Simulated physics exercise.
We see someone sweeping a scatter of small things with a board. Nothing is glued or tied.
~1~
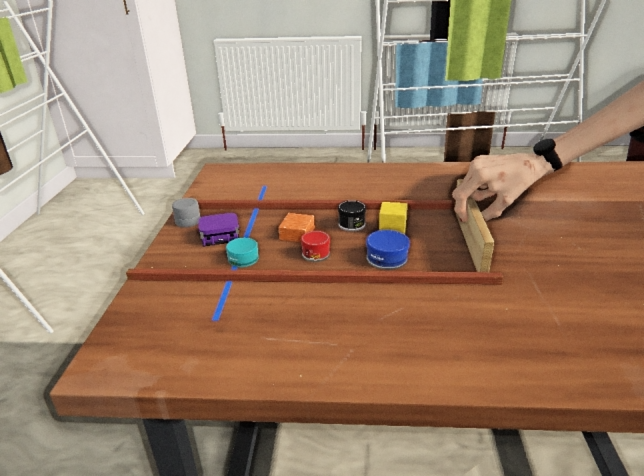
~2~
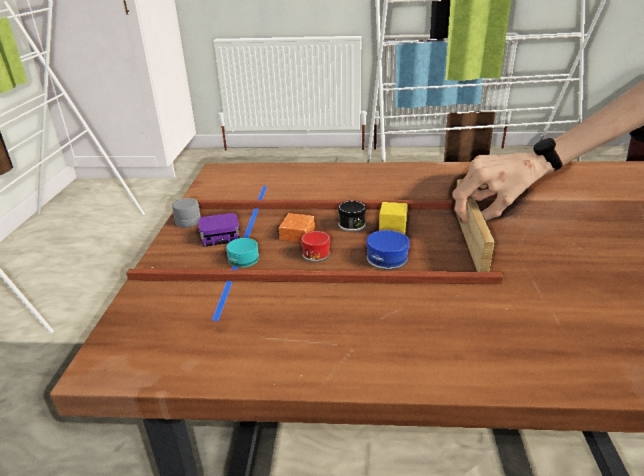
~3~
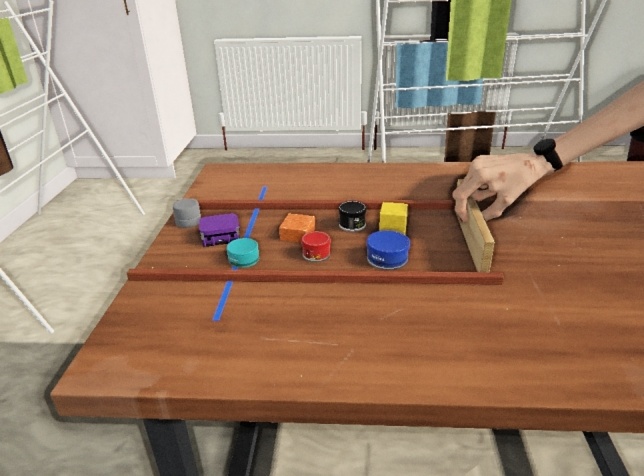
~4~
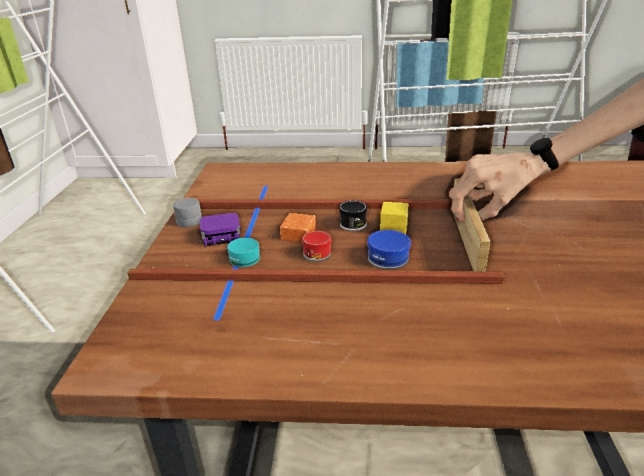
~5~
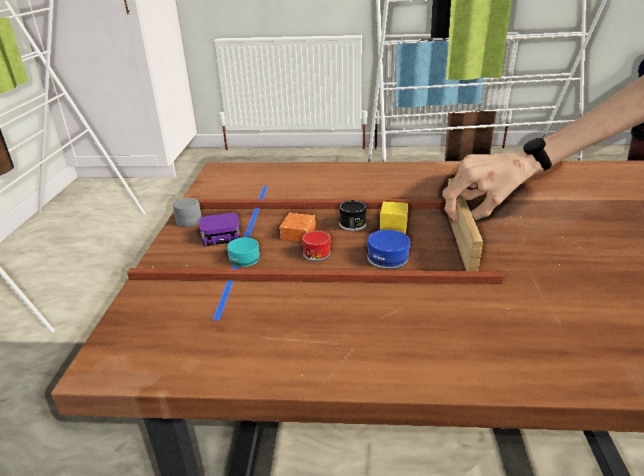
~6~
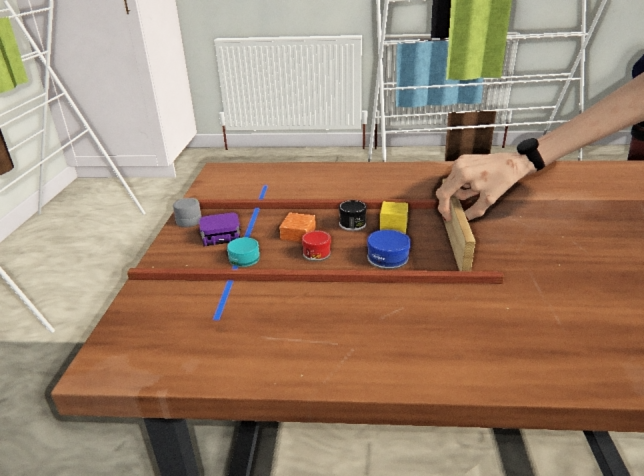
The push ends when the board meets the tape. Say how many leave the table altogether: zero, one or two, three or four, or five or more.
Outcome: The number that fall off is zero.
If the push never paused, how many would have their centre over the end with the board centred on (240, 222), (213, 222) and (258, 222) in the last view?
Place by place, 0, 1 and 0.
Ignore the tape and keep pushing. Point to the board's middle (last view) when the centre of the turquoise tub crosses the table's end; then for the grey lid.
At (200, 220) for the turquoise tub; at (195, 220) for the grey lid.
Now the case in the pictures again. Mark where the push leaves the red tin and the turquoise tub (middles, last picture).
About (192, 241), and the other about (183, 260).
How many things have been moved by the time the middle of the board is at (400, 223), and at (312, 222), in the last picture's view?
By then 2, and 6.
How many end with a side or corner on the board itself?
3 of them.
A little later, none off yet; grey lid at rest near (187, 212); purple case at rest near (220, 229); turquoise tub at rest near (244, 252).
Next, none off yet; grey lid at rest near (187, 212); purple case shifted a little near (210, 230); turquoise tub shifted about its own width near (204, 257).
When it is over, the number that fall off is zero.
